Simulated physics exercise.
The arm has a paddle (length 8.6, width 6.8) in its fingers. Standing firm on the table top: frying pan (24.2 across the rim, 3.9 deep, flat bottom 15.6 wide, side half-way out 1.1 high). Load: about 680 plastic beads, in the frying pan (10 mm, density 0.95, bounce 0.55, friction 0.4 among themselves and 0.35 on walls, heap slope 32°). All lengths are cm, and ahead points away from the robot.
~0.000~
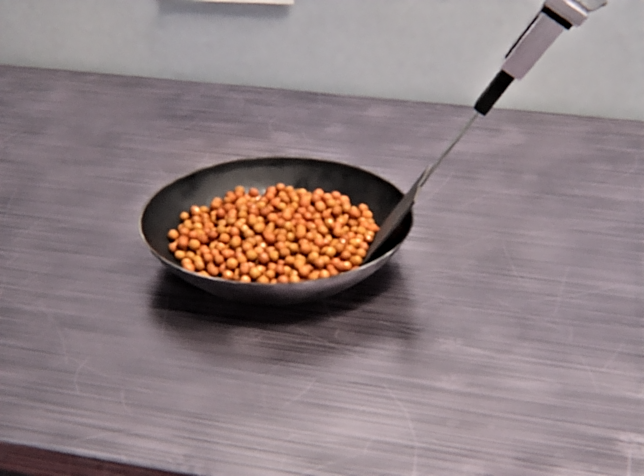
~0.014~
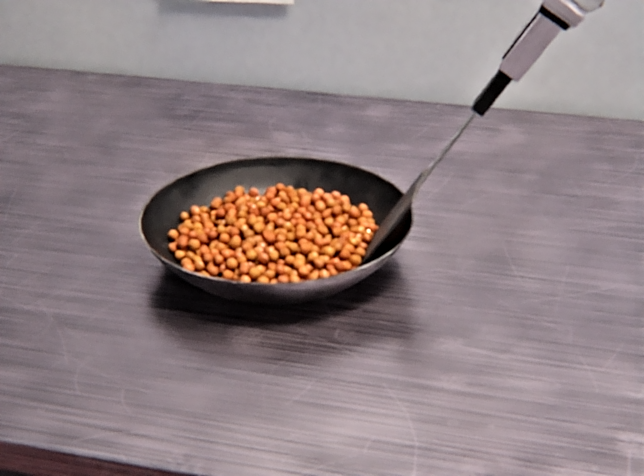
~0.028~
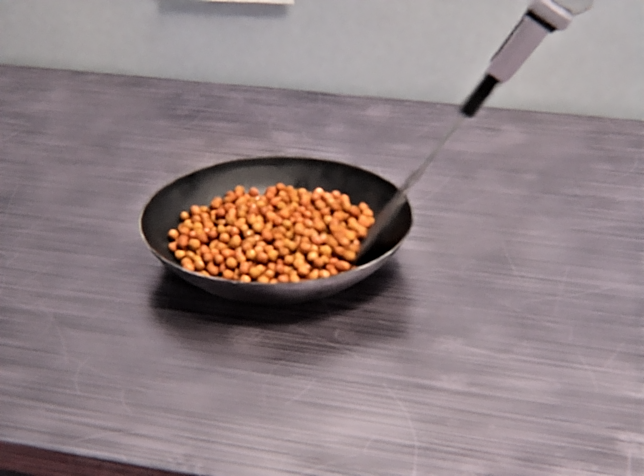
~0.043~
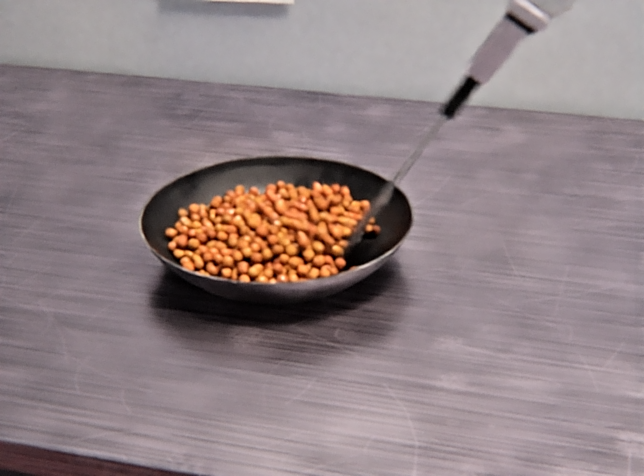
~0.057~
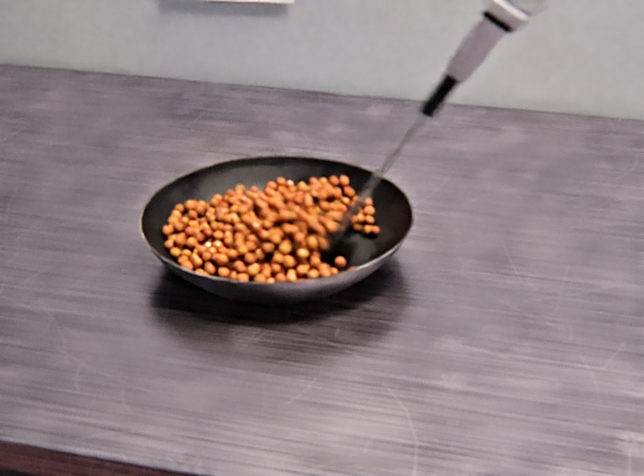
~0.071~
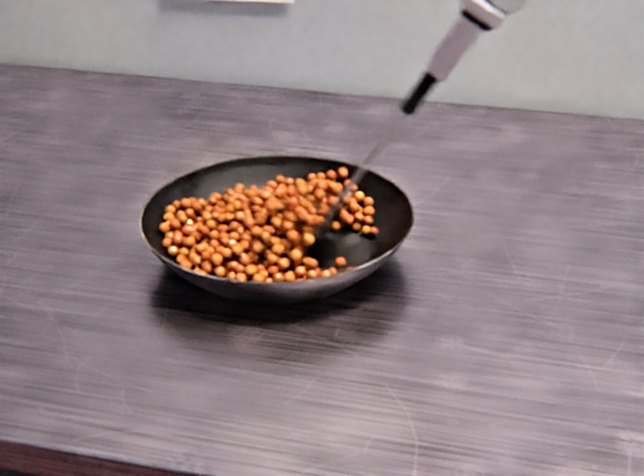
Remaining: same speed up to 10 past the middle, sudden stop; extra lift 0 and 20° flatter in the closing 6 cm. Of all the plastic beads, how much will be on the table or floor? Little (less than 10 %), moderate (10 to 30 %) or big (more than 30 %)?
Answer: Big; more than 30 % of the plastic beads finish on the table or floor.
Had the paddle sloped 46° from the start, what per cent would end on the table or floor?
Then about 35 per cent.
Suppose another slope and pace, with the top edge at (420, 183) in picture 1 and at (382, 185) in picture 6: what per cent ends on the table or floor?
Some 25 per cent.
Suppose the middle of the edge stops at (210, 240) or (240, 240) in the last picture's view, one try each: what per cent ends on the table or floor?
Some 10 and 5 per cent.
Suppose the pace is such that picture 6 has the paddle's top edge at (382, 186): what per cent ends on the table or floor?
About 25 per cent.
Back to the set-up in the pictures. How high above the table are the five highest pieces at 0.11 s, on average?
Roughly 8 cm.
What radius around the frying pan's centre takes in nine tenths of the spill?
Some 50 cm.
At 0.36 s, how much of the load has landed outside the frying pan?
Roughly 25 per cent.
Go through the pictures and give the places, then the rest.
Paddle top edge at (422, 184), sloping 58°; upper third of the load around (280, 231), from x 175 to 375, top at y 190; 676 in the frying pan, in the first frame.
Paddle top edge at (420, 184), sloping 58°; upper third of the load around (281, 231), from x 175 to 375, top at y 190, in the second frame.
Paddle top edge at (409, 186), sloping 58°; upper third of the load around (281, 232), from x 175 to 375, top at y 190, in the third frame.
Paddle top edge at (391, 187), sloping 58°; upper third of the load around (282, 228), from x 170 to 375, top at y 185, in the fourth frame.
Paddle top edge at (372, 185), sloping 58°; upper third of the load around (278, 220), from x 165 to 375, top at y 180, in the fifth frame.
Paddle top edge at (353, 183), sloping 58°; upper third of the load around (274, 215), from x 165 to 375, top at y 175; 676 in the frying pan, in the sixth frame.
By 0.11 s, sloping 58°, highest piece 9 above the table; 676 in the frying pan.
By 0.14 s, sloping 52°, highest piece 10 above the table; 674 in the frying pan, 2 on the blade or in flight.
By 0.36 s, sloping 38°, highest piece 11 above the table; 421 in the frying pan, 182 on the table or floor, 73 on the blade or in flight.
By 1.41 s, sloping 38°, highest piece 4 above the table; 420 in the frying pan, 256 on the table or floor.
Final count, 420 in the frying pan, 256 on the table or floor. That is 38 % on the table or floor.
